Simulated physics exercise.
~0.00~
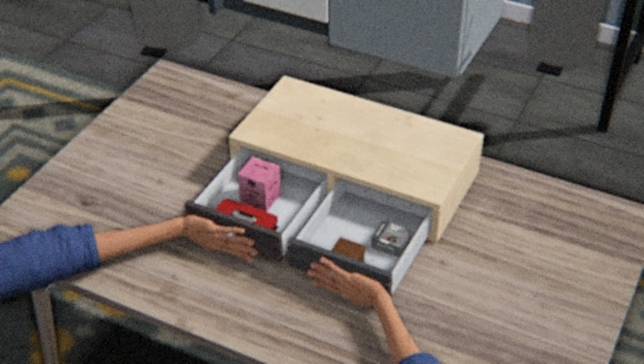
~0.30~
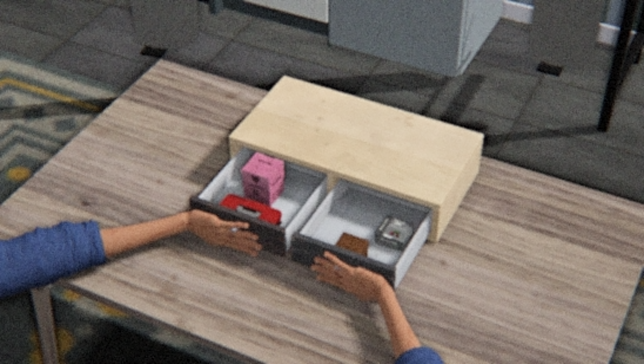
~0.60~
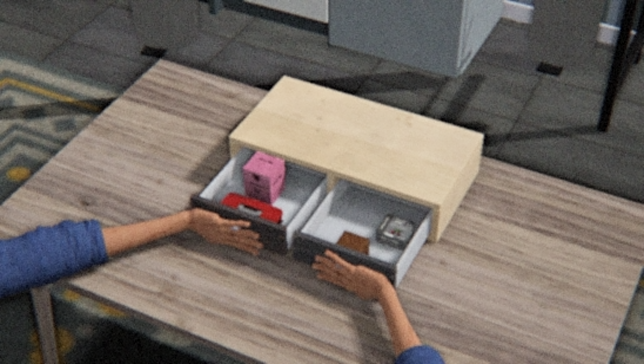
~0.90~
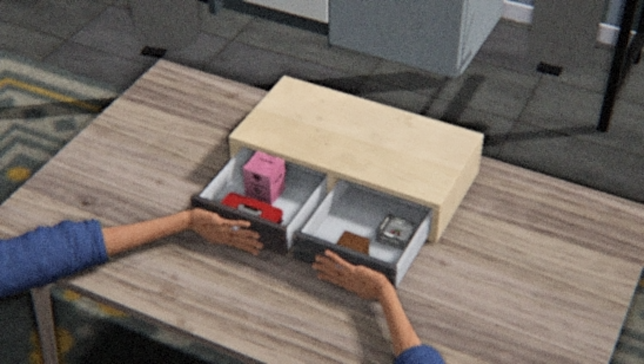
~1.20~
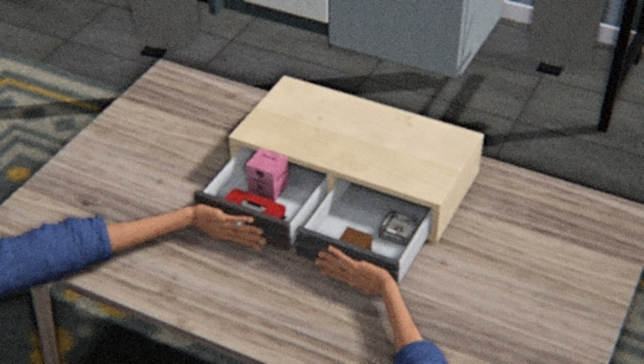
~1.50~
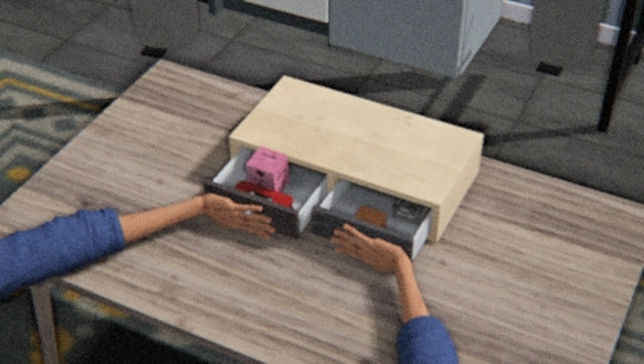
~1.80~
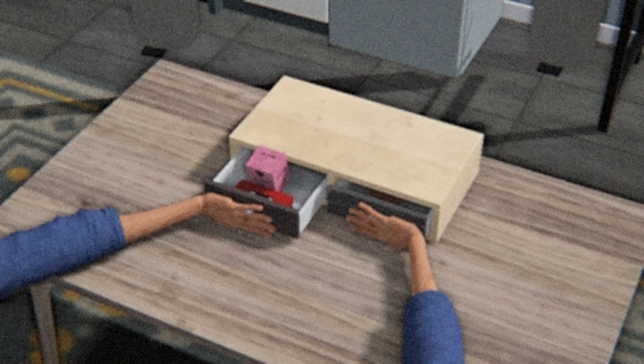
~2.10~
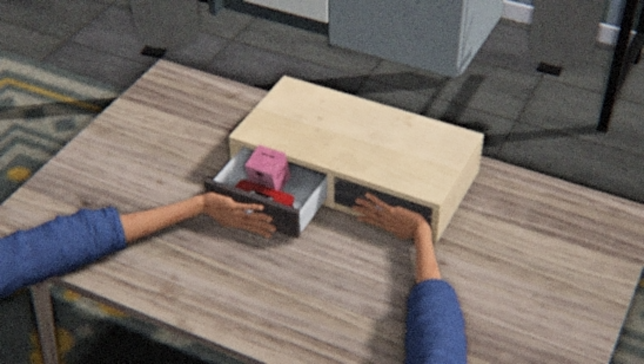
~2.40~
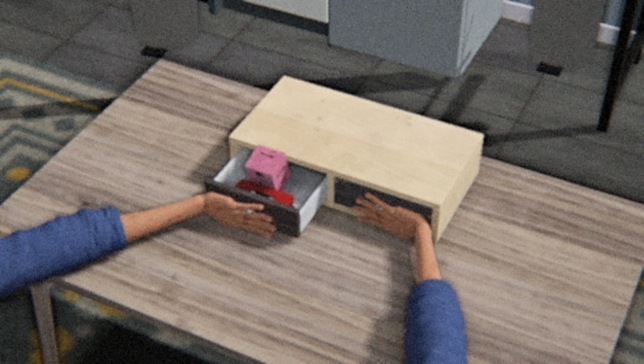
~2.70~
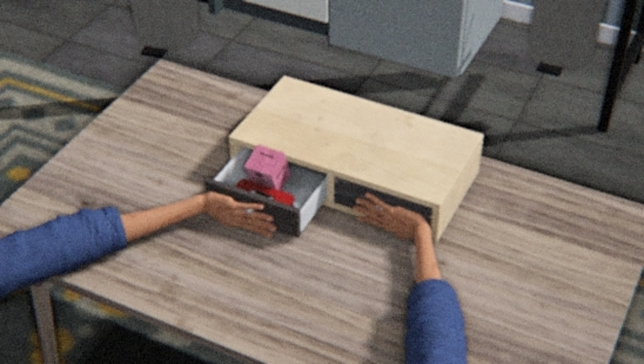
On a wooden table, two hands pushed at a pair of open drawers in a pale chest; the left one, holding a pink box and a red case, slid in slightly and stayed partly open, while the right one went in and shut completely.
